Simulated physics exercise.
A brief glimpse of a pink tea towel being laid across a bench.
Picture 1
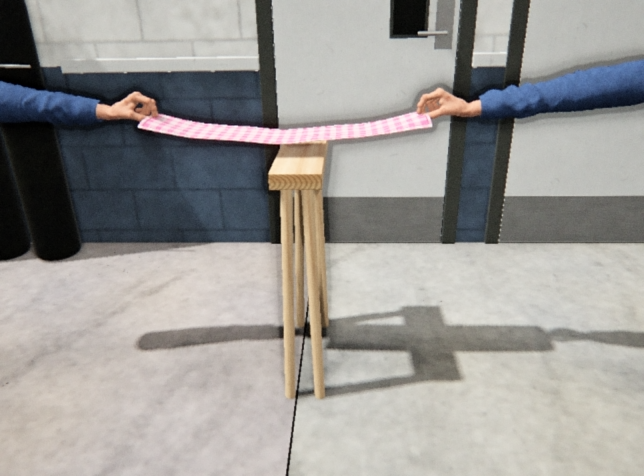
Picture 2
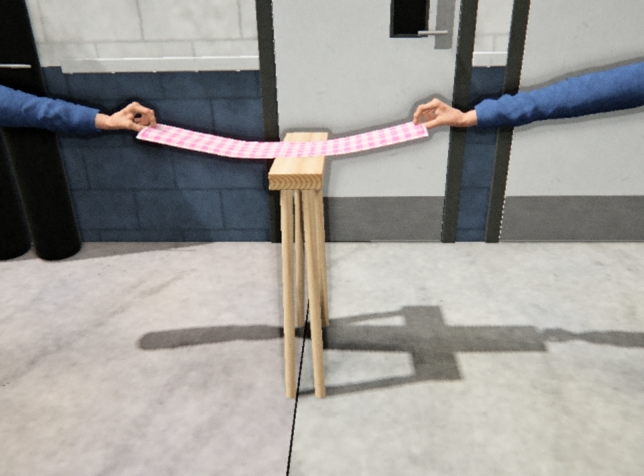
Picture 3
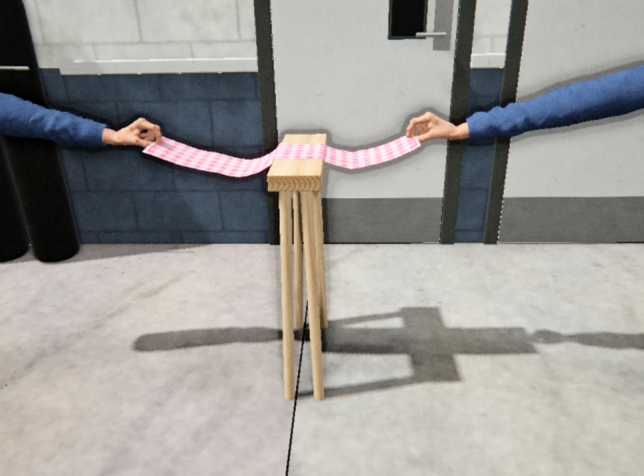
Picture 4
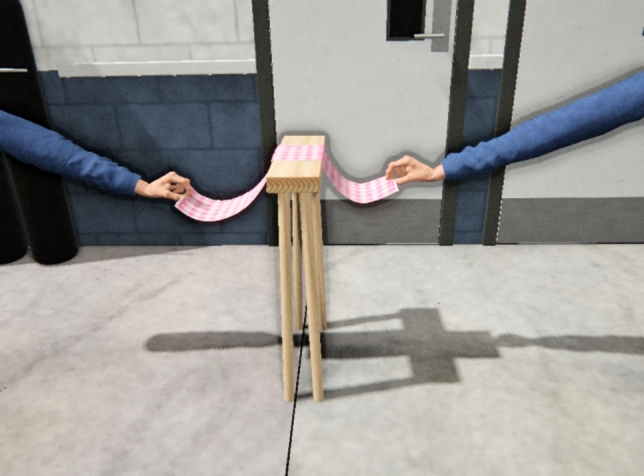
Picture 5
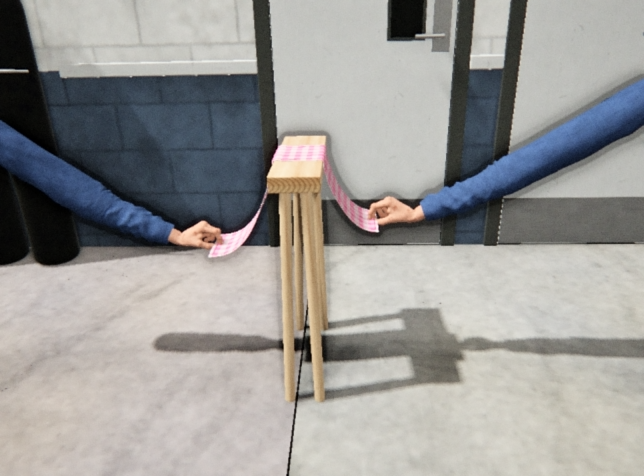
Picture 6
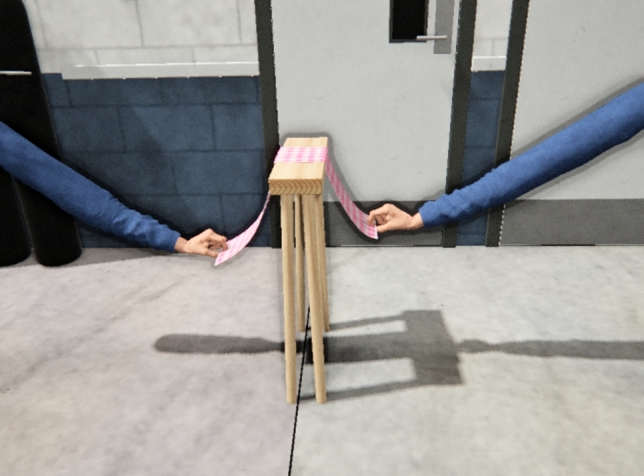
A pink checked cloth, held at each end by a hand in a blue sleeve, is lowered onto a narrow wooden bench in a room seen from the front. The bench stands on a pale grey floor before a blue and white block wall and a grey door. The cloth's middle settles across the top as both hands move down and inward, its sides curving, then hanging steeply, while the view stays still.
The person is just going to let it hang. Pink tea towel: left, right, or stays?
I think it is going to stay up there.
Then, 0.32 s past the final frame, tea towel hanging on both sides, left end near (272, 274), right end near (326, 244).
Then, 0.82 s past the final frame, tea towel hanging on both sides, left end near (297, 274), right end near (339, 243).
Then, 1.66 s past the final frame, tea towel hanging on both sides, left end near (299, 274), right end near (333, 244).
When it is over, tea towel hanging on both sides, left end near (292, 275), right end near (333, 244). The pink tea towel keeps its place.
